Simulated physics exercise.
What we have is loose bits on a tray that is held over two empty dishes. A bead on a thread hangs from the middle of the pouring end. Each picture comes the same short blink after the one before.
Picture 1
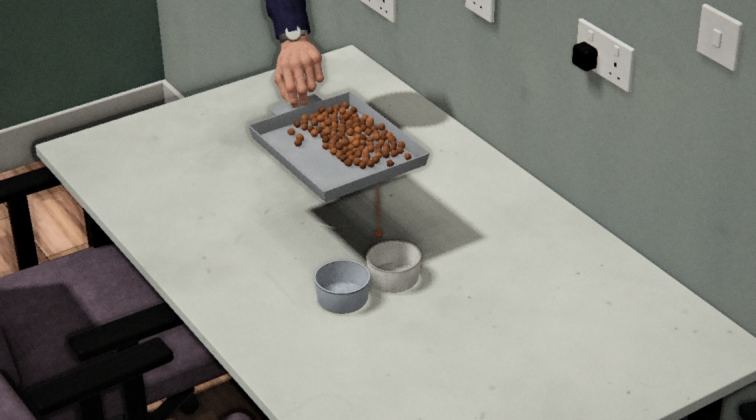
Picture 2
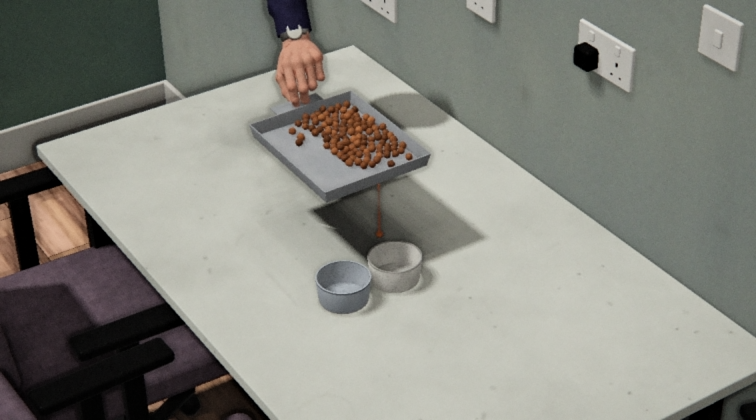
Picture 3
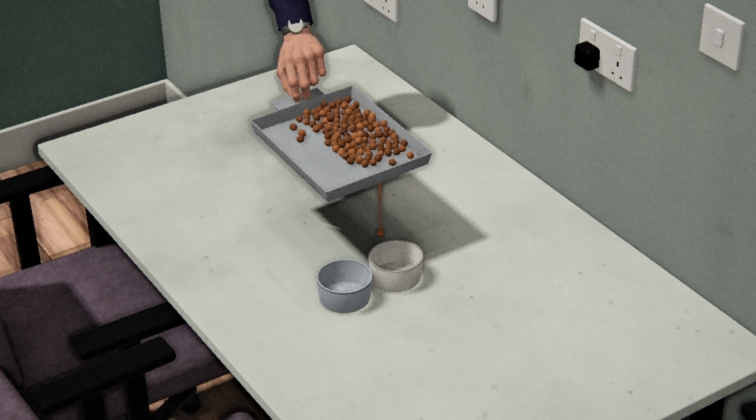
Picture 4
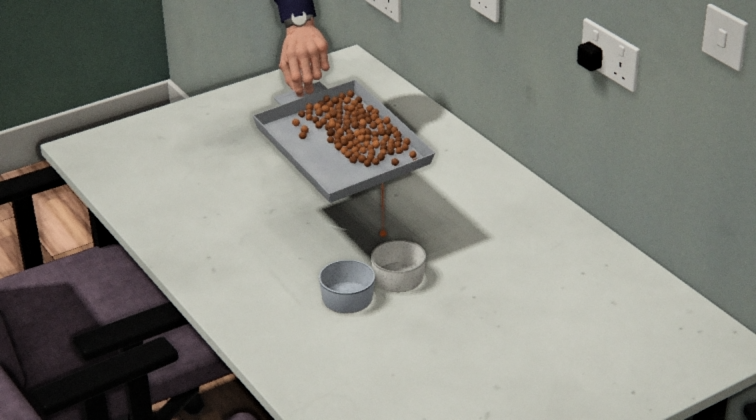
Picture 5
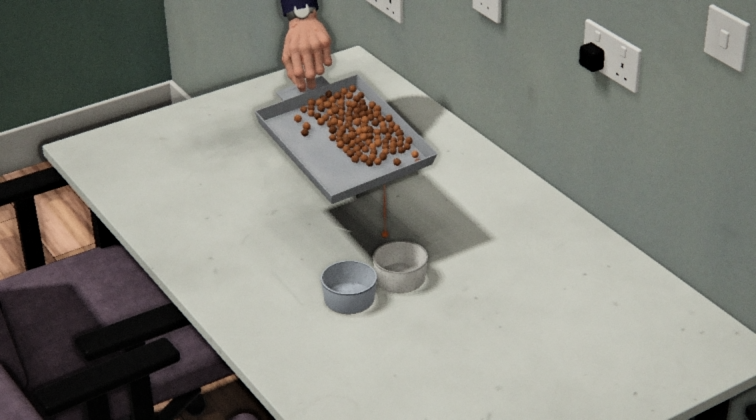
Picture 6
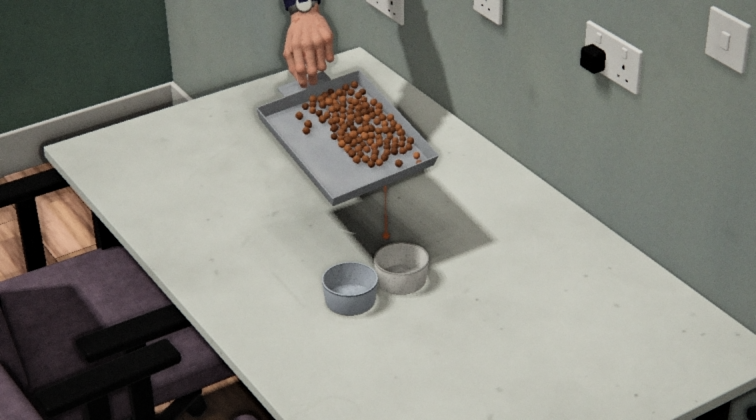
Above a pale table, a hand slowly tilts a grey tray of hazelnuts over two dishes.
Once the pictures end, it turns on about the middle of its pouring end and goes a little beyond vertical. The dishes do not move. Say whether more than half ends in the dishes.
Caught overall: More than half.
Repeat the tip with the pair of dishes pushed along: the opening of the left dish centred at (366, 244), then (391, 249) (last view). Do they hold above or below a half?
The first try: Under half. The second: Under half.
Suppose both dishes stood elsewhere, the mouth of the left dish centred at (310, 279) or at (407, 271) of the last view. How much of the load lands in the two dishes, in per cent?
The first gives 20 %, the second 40 %.
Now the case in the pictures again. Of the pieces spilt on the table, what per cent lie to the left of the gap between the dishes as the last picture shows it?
Close to 10 per cent.
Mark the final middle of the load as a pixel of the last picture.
Around (387, 286).
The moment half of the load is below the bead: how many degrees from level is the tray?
At about 105°.
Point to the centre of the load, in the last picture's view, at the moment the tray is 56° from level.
Close to (374, 157).
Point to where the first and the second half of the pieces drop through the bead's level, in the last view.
The first part at (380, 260); the rest at (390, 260).
Soon after the last picture, tray tipped steeply; nearly all on the tray; a stray few in the left dish.
A little later, tray tipped right over; nearly all on the tray; a stray few in the left dish; a stray few in the air.
Later still, tray tipped past a quarter turn; about a third in the left dish; about a quarter in the right dish; about a third outside both.
At rest, tray tipped past a quarter turn; about a third in the left dish; about a quarter in the right dish; about a third outside both.
